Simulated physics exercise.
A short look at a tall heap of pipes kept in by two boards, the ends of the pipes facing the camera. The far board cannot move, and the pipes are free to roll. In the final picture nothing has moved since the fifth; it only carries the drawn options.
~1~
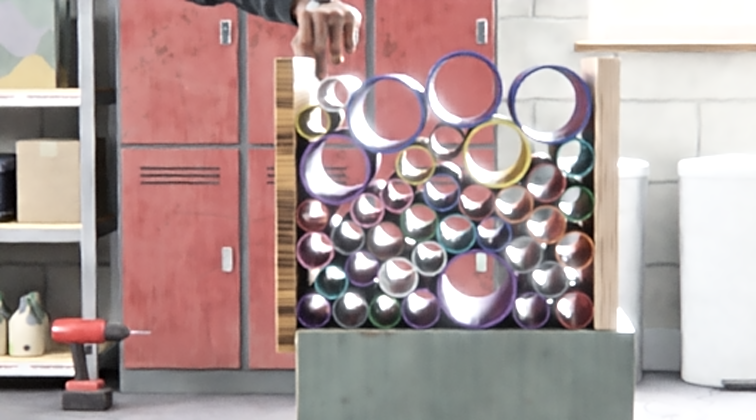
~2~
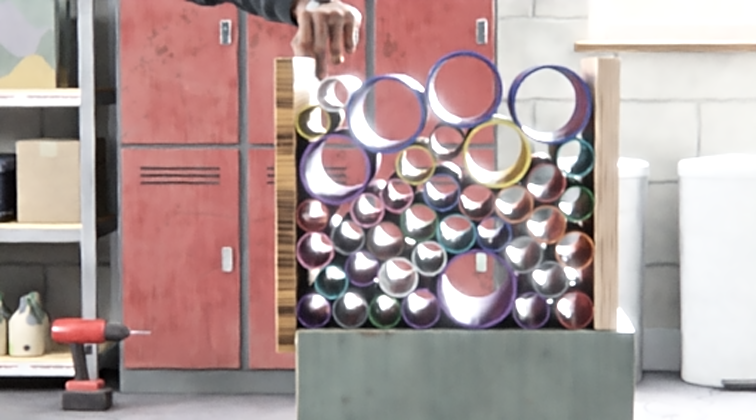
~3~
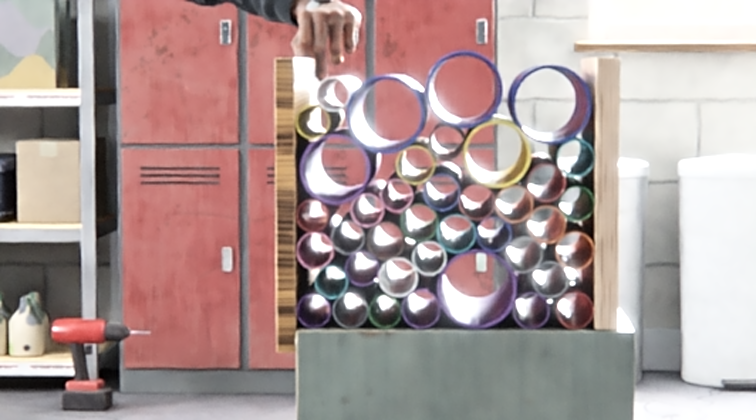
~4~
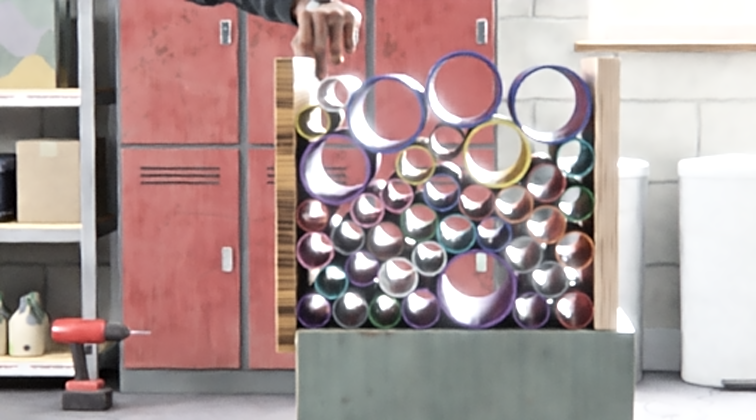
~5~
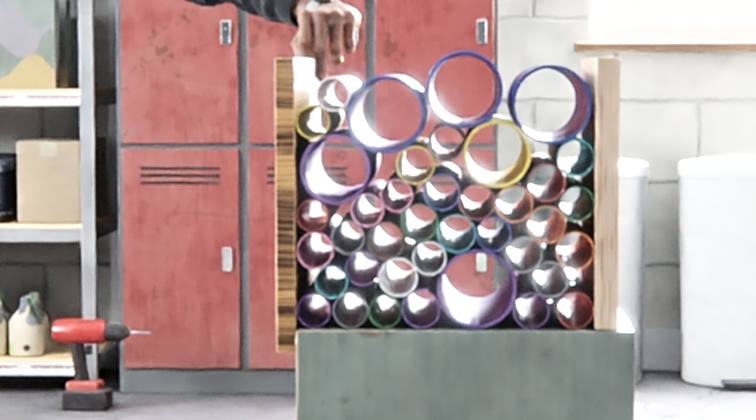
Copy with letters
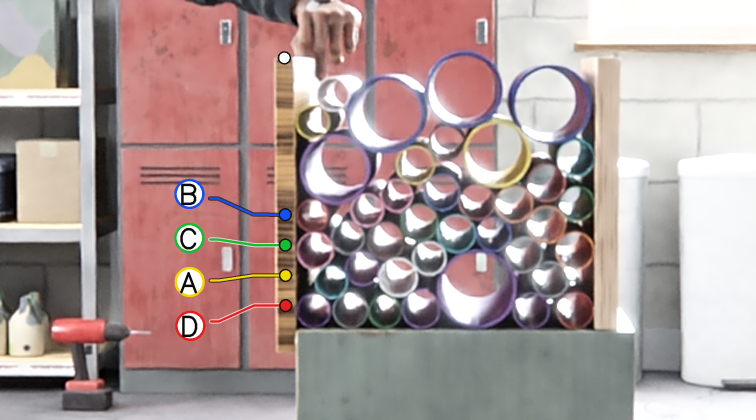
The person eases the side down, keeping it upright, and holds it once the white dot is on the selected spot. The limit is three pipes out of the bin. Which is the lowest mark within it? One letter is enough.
Stop at B.
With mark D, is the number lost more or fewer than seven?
It loses more than seven.
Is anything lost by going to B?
Yes.
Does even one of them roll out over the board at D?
Yes.
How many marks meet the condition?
One of them.
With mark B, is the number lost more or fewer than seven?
At B, fewer than seven.
On the marked copy, A at (285, 276); B at (285, 215); C at (285, 245); D at (285, 306); the white dot at (284, 58).
With B. Early on, top of the board (296, 130).
Further on, top of the board (296, 210).
At the end, top of the board (296, 214), two out over the board.
As for the rest, A more than three out over the board; C more than three out over the board; D more than three out over the board.
